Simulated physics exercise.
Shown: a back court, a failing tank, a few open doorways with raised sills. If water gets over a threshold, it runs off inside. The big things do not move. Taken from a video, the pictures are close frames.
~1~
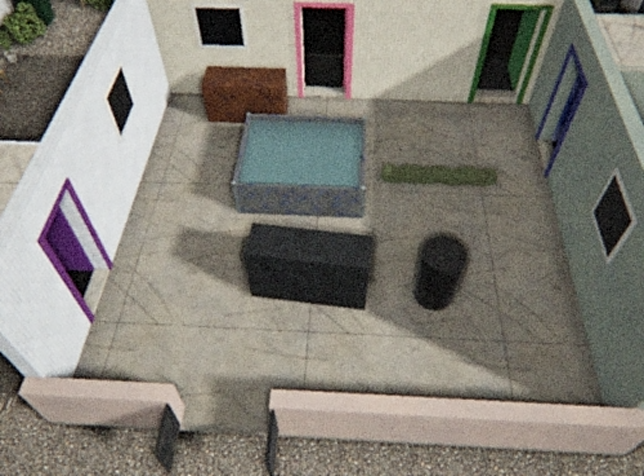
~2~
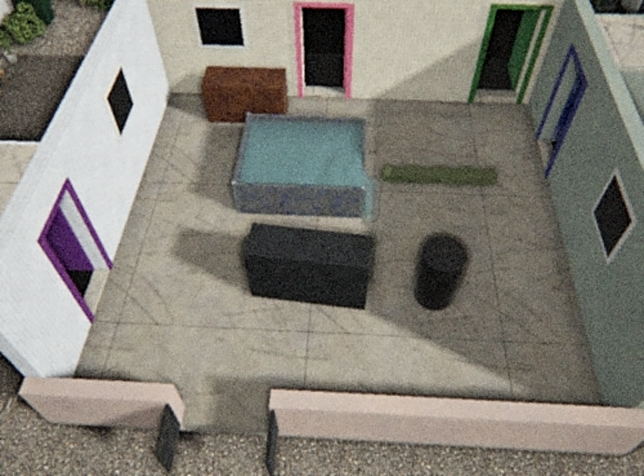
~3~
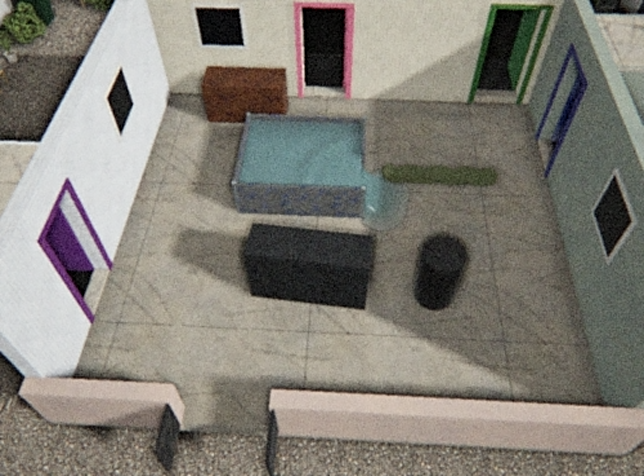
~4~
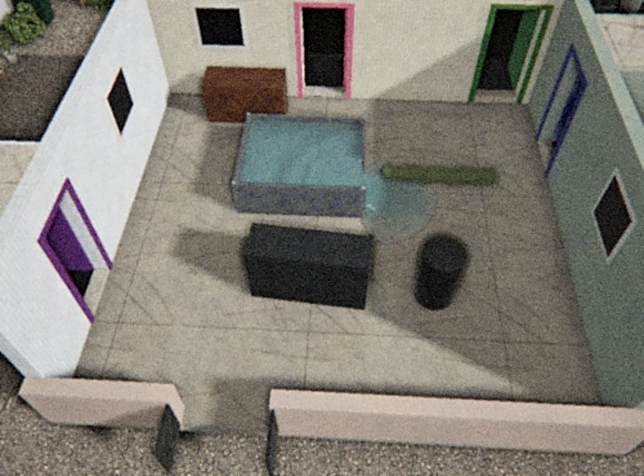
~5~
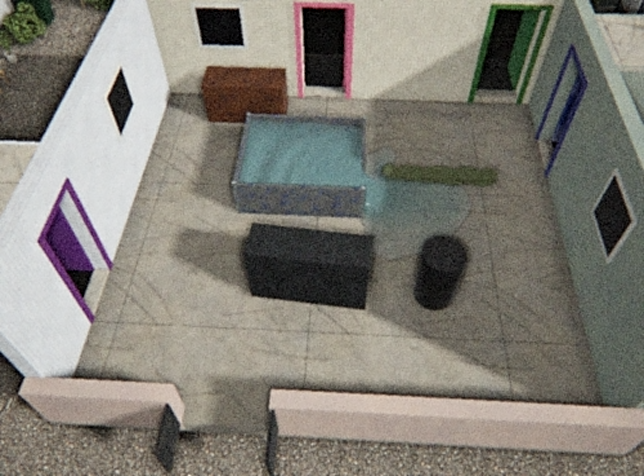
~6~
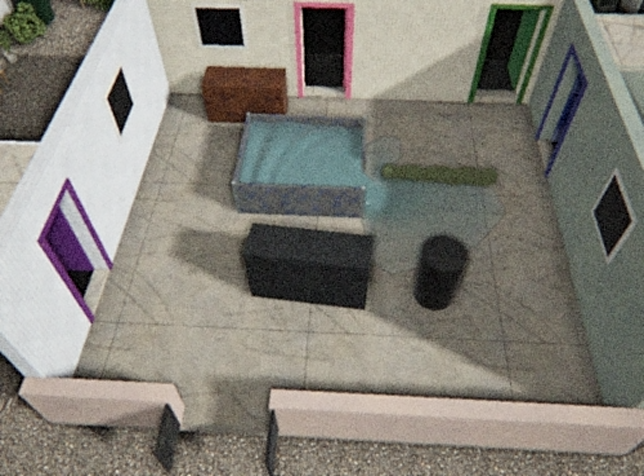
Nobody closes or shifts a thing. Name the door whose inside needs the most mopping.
Purple.
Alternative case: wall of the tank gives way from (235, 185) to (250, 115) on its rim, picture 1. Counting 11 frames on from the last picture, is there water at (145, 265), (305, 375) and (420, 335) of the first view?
The first spot is soaked through, the second is left untouched and the third is left untouched.
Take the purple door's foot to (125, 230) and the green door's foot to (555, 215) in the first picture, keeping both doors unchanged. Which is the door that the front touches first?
My answer is the green-painted one.
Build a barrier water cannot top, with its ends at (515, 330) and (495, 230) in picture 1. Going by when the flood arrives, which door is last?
The one in purple is reached last.
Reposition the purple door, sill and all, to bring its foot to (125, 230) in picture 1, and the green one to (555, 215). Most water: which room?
The green one.
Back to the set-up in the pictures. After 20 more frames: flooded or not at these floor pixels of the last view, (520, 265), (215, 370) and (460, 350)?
Going through them in order, I'd say waterlogged, then spared, then spared.
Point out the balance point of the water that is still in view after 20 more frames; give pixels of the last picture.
I reckon somewhere around (405, 220).
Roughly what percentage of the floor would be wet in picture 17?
Some 25 per cent.
A moment on, water covers 15 % of the floor; purple door not reached, green door not reached, blue door not reached, pink door not reached.
Next, water covers 25 % of the floor; purple door not reached, green door not reached, blue door wet at the sill, nothing in, pink door not reached.
Then, water covers 35 % of the floor; purple door not reached, green door wet at the sill, nothing in, blue door a trickle in, pink door wet at the sill, nothing in.
Later, water covers 60 % of the floor; purple door not reached, green door wet at the sill, nothing in, blue door a trickle in, pink door wet at the sill, nothing in.
In the end, water covers 85 % of the floor; purple door some in, green door wet at the sill, nothing in, blue door a trickle in, pink door wet at the sill, nothing in; the purple door has let in the most.
